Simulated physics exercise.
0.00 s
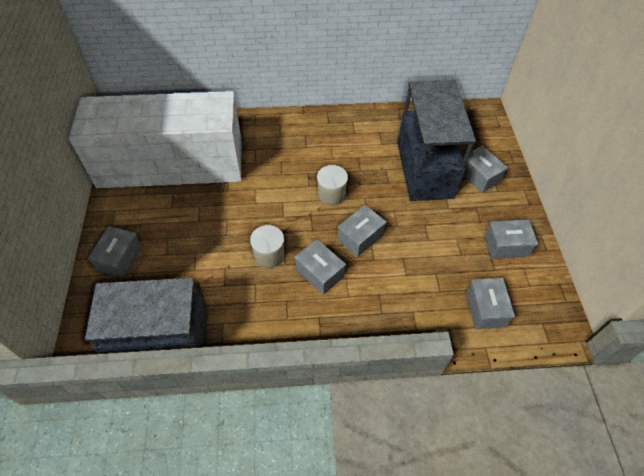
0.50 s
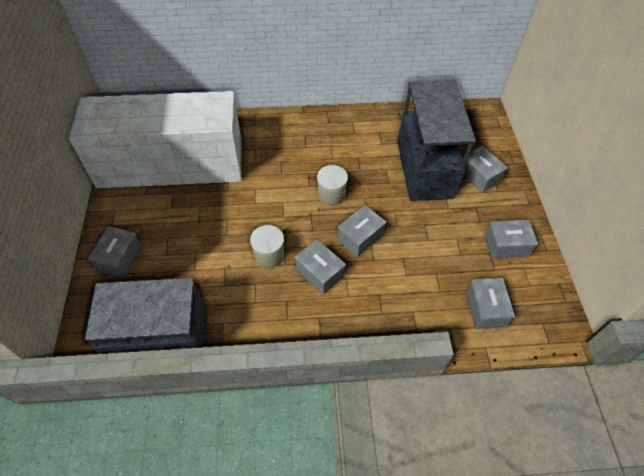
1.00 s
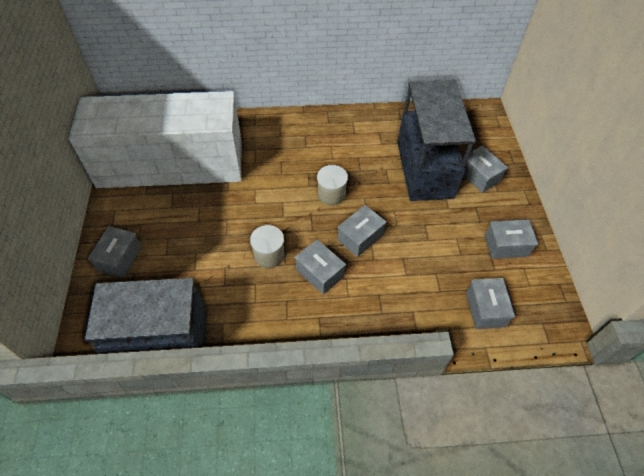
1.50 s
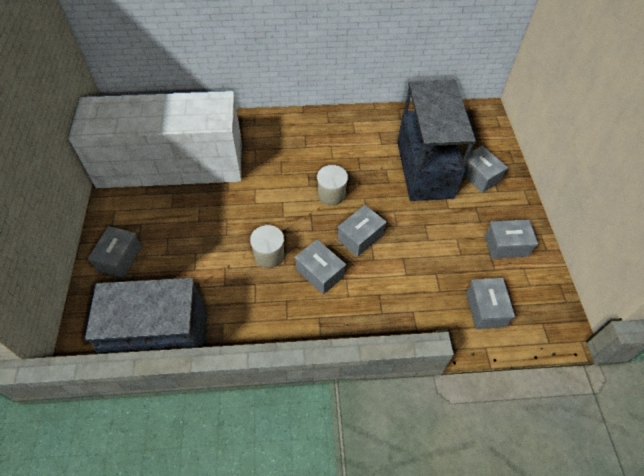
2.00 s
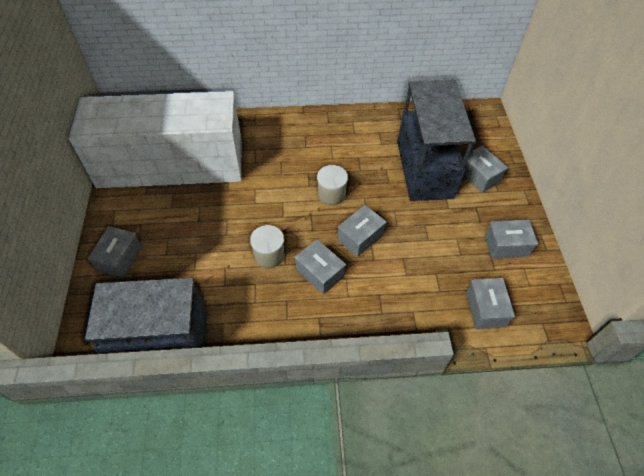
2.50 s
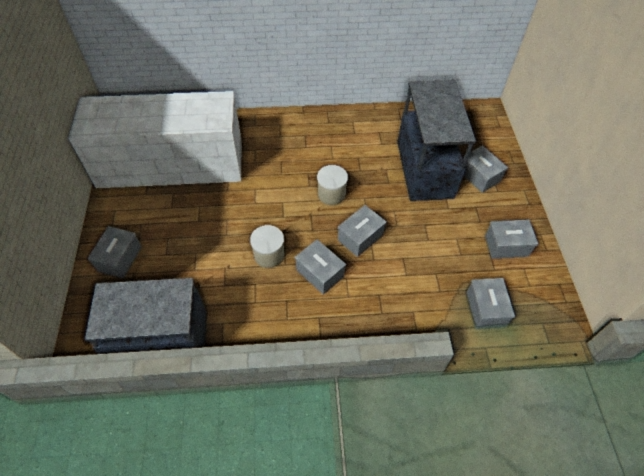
In the video, a small wood-floored room with grey boxes, pale cylinders and larger blocks is seen from above as water spreads over the paving outside, then through the front opening around the nearest box, while the objects stay still.
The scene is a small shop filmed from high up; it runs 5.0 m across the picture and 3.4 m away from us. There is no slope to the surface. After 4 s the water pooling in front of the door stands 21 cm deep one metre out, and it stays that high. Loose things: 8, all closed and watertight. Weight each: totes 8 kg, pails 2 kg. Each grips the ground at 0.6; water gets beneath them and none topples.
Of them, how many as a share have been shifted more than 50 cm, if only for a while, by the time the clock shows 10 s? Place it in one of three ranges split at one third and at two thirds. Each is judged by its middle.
The result will fall in the upper range, two thirds or past it.
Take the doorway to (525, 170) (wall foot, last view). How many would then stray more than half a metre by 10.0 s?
The count would be 5.
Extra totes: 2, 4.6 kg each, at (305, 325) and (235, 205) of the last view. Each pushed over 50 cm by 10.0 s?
Note: Item 1 stays inside the limit; item 2 exceeds the limit.
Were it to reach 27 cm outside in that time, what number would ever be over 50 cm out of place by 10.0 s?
In that case the number is 6.
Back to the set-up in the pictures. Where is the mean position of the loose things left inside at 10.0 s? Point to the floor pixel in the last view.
Somewhere near (205, 217).
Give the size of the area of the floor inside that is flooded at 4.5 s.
Roughly 4.5 m2 of it is wet.
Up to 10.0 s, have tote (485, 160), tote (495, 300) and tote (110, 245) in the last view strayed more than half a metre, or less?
In turn: Above the mark, above the mark, below the mark.
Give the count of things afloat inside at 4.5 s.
Total: 0.
After 3.5 s 0 of 8 are over 50 cm from their spots; 0 afloat.
After 4.5 s 2 of 8 are over 50 cm from their spots; 0 afloat.
After 7.0 s 5 of 8 are over 50 cm from their spots; 2 afloat.
After 10.0 s 6 of 8 are over 50 cm from their spots, and 6 have been at some point; 5 afloat.
